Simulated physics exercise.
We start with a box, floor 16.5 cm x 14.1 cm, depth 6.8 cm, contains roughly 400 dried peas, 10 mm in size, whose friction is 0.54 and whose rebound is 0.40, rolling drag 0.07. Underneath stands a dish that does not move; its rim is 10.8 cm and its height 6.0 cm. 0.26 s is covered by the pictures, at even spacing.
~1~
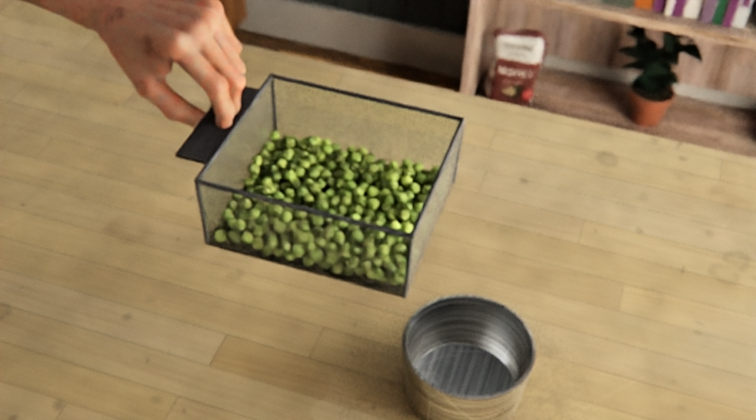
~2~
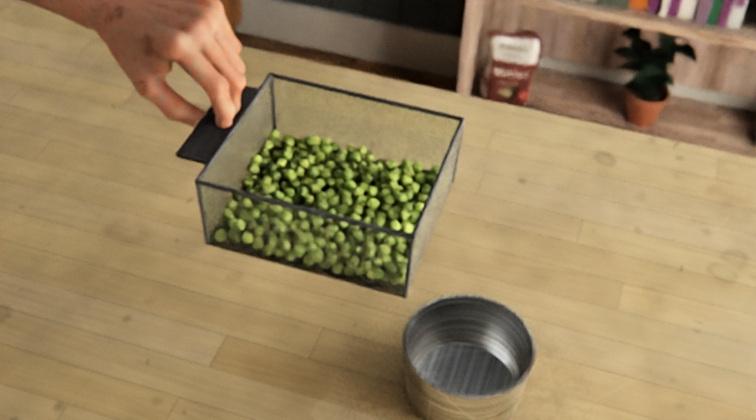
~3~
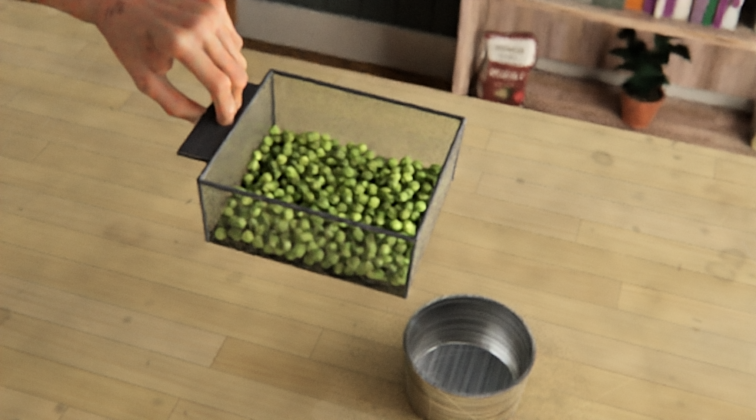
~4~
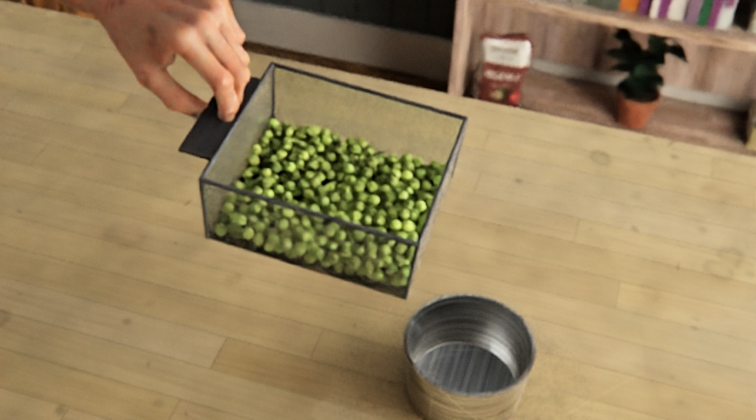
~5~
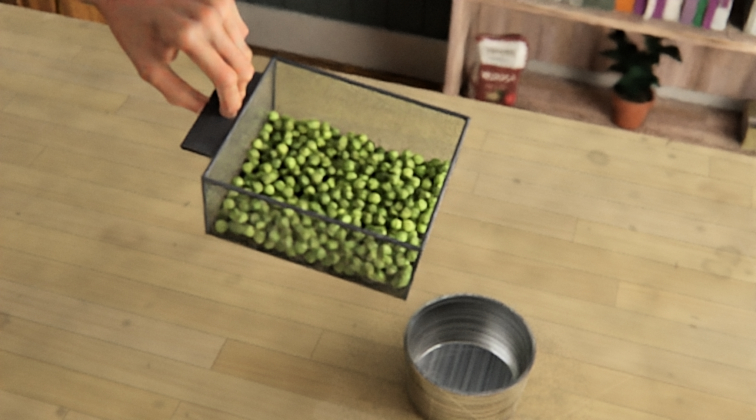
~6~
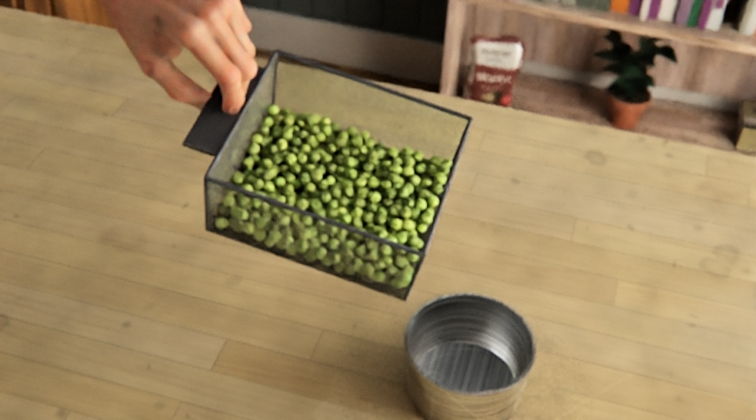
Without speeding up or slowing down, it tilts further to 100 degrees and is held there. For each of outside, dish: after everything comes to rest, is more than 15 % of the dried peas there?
Outside: Yes, dish: No.
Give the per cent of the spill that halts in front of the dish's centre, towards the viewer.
I'd put it at close to 100 percent of the spill.
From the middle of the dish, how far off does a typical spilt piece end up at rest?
I'd estimate close to 14 centimetres.
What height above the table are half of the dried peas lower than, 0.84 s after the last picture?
Roughly 18 cm.
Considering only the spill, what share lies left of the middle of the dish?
About 40 per cent.
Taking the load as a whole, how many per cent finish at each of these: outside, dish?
Outside 90; dish 10.
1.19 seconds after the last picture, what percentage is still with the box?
About 95 per cent of the load is still there.
Then, 0.46 s after the last picture, tilt 43 degrees; box 100 %; middle of all pieces near (356, 189).
Then, 0.84 s after the last picture, tilt 68 degrees; box 100 %; middle of all pieces near (379, 213).
Then, 1.19 s after the last picture, tilt 91 degrees; box 95 %; middle of all pieces near (401, 260).
Then, 1.53 s after the last picture, tilt 100 degrees; outside 40 %, dish 5 %, box 40 %, in the air 10 %; middle of all pieces near (434, 381).
In the end, outside 90 %, dish 10 %, box 5 %.
